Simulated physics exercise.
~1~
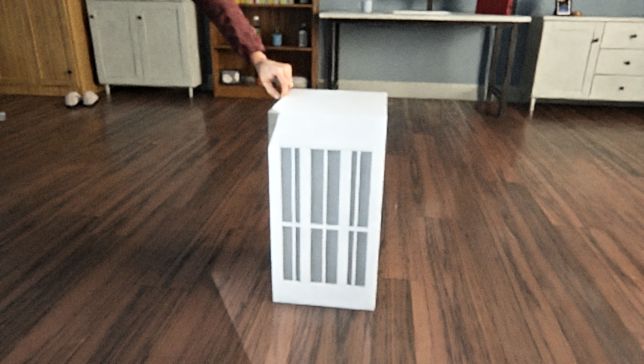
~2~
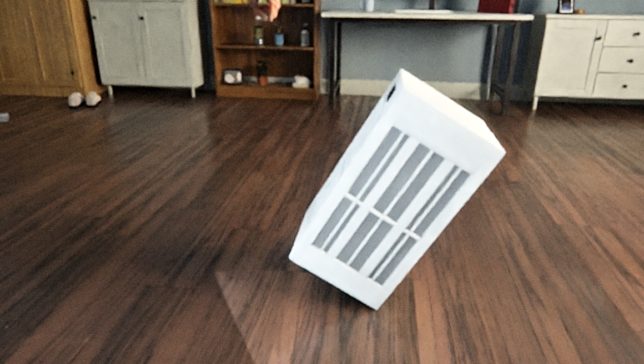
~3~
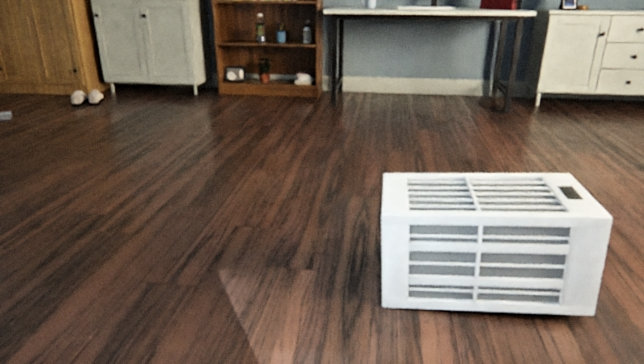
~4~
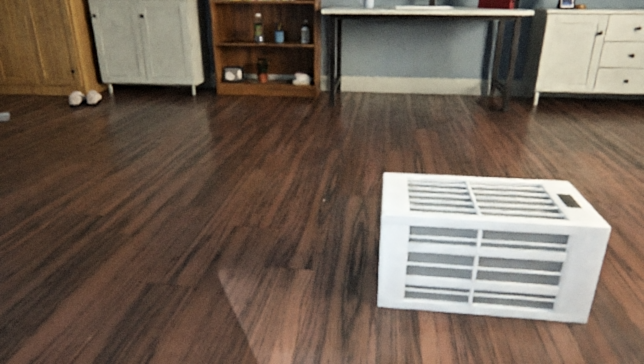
A room with a dark wood floor is seen from low down by a slightly swaying camera, with pale cabinets, a brown shelf and a long table along the back wall. A tall white crate with grey slatted panels stands upright near the middle, and a hand in a dark red sleeve reaches in from above to its top left edge. The hand lets go and draws back as the crate tips steeply to the right on its lower edge. It topples over onto its side, right of centre, and lies there at rest.
